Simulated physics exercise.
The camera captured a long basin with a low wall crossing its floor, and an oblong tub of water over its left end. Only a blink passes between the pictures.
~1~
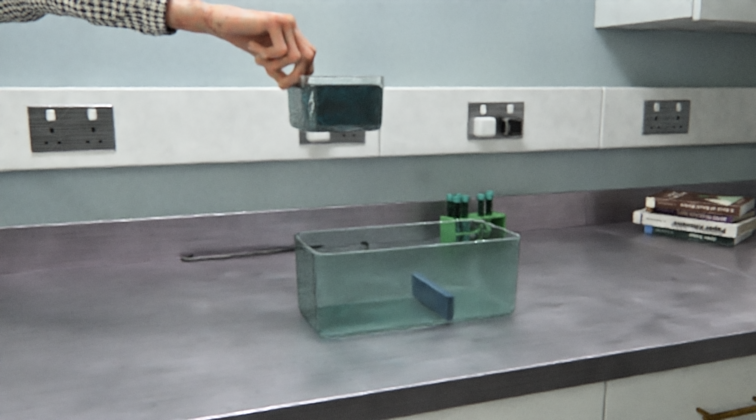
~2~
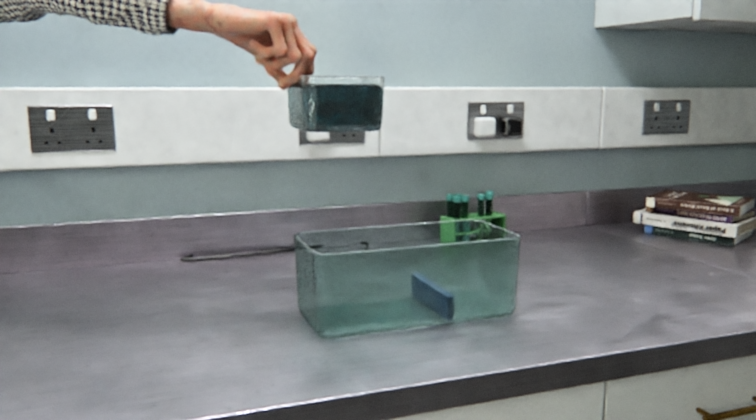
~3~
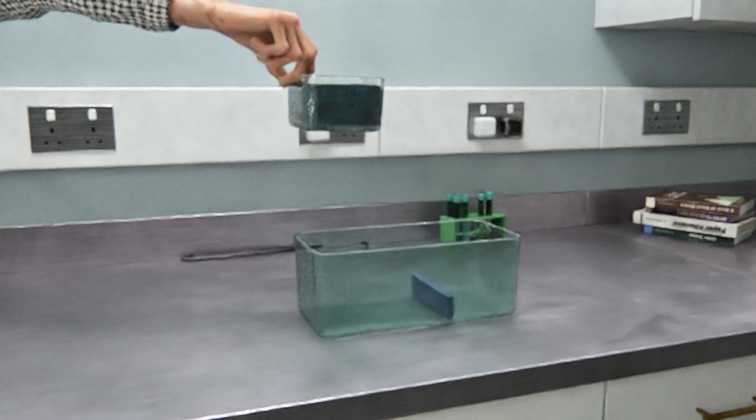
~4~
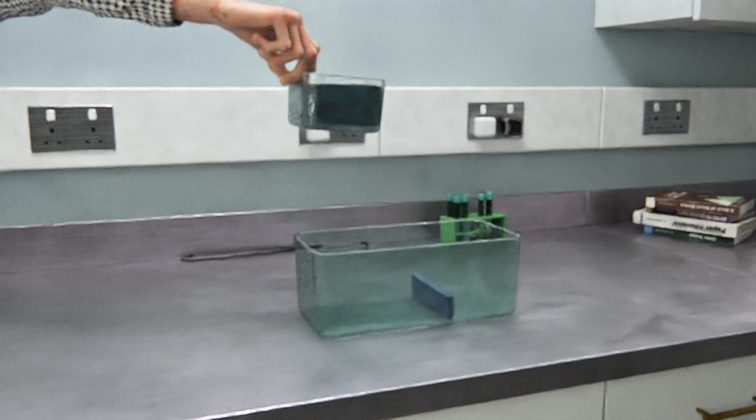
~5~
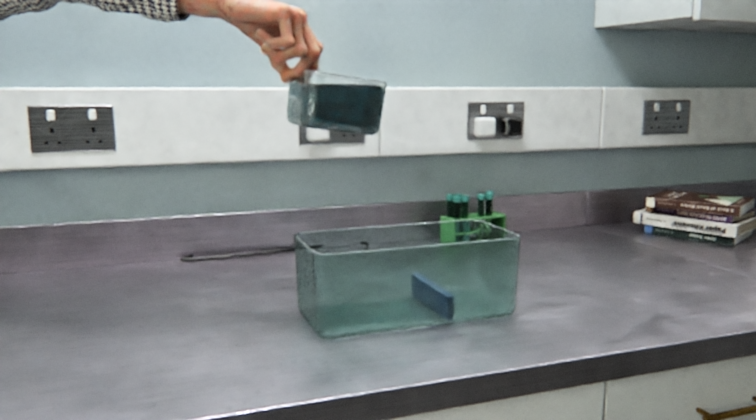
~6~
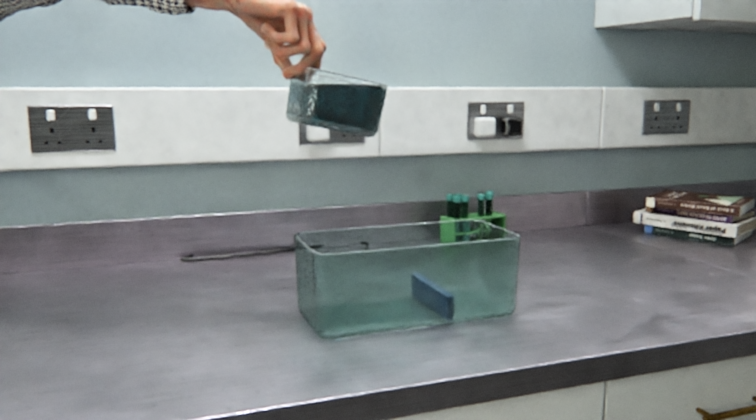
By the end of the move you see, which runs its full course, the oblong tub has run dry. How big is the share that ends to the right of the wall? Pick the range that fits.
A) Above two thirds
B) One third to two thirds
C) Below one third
B, one third to two thirds.
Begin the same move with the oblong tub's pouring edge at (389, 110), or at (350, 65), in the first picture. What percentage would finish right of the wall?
The first start yields 60 per cent, the second 10 per cent.
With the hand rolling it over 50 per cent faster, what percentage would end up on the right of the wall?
About 45 per cent.
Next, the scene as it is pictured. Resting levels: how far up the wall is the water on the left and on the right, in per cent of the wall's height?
Left part: 30 per cent; right part: 60.
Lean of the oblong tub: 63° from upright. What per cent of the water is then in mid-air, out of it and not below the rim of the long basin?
Estimate: Some 35 per cent.
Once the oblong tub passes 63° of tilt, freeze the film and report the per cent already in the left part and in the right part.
Left 10, right 0.
A moment on, the oblong tub is tipped part way and 54 per cent is still to pour, 10 is left of the wall and 2 right of it.
Next, the oblong tub is tipped on its side and 11 per cent is still to pour, 27 is left of the wall and 49 right of it.
Then the oblong tub is tipped right over and 0 per cent is still to pour, 48 is left of the wall and 49 right of it.
Later the oblong tub is tipped right over and 0 per cent is still to pour, 49 is left of the wall and 50 right of it.
At rest 49 per cent lies left of the wall, 50 right of it and 1 outside.
